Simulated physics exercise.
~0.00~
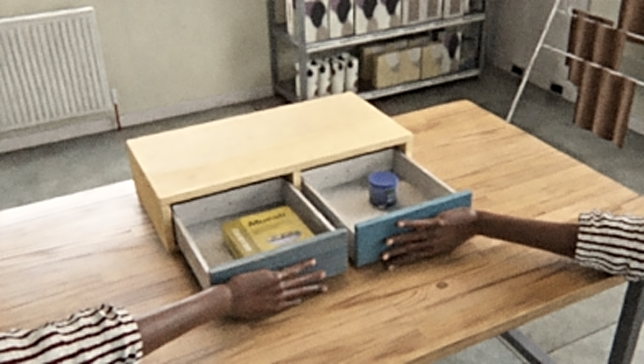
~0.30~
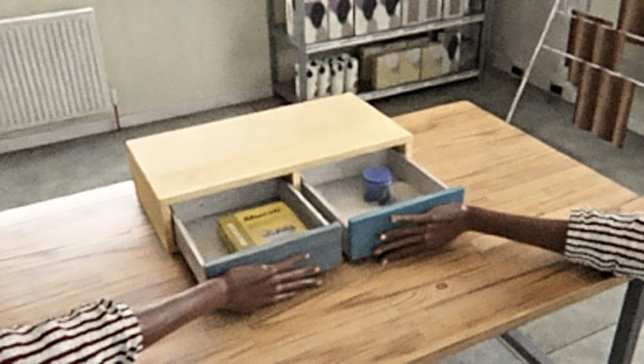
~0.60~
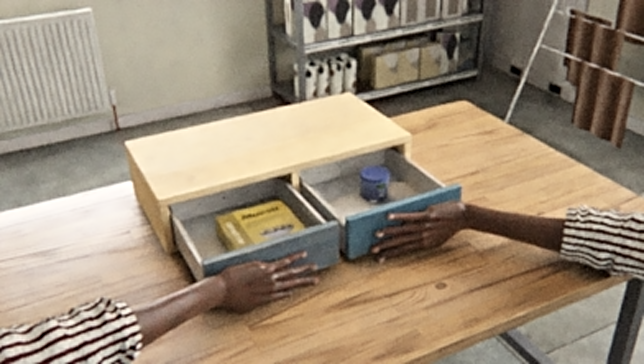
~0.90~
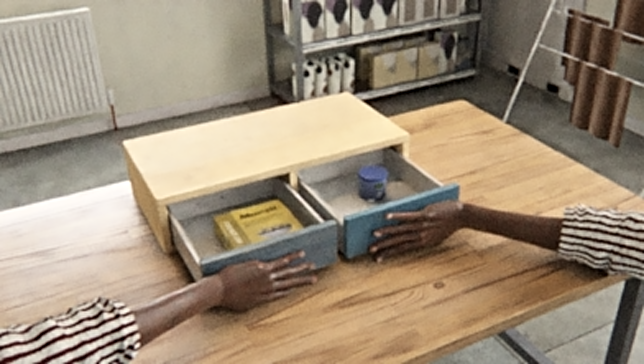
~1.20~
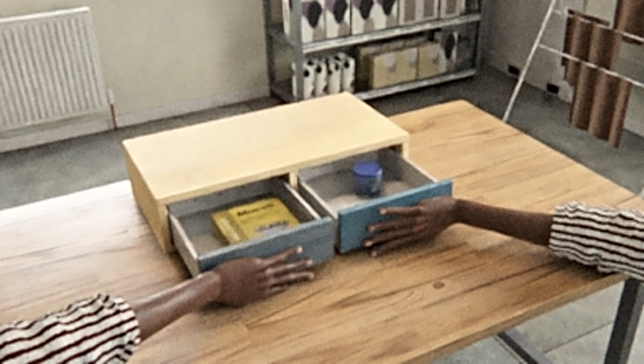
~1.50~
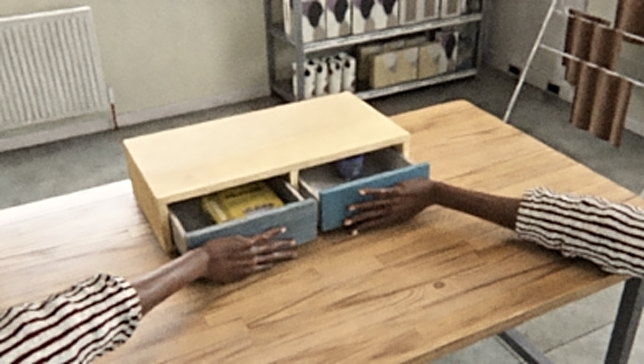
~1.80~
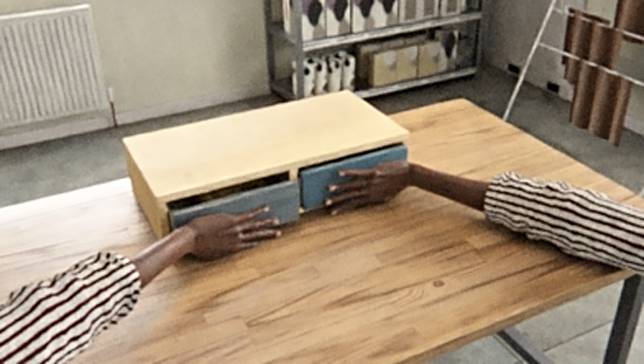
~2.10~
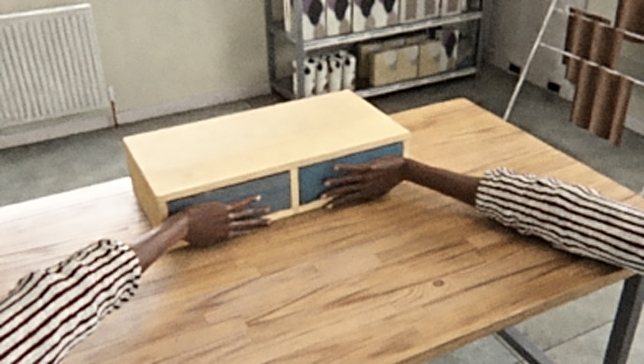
A low, pale wooden cabinet with two open blue-fronted drawers sits on a wooden table, seen from above at an angle in a room with a radiator and metal shelves behind. The left drawer holds a yellow box and the right one a small blue tin. Two hands in black-and-white striped sleeves rest against the fronts, one on each, and at first ease them in only slightly. Then they push both drawers steadily inward, the right a little ahead, and the box and tin slip out of sight. Finally both drawers are shut flush, the hands still against them.
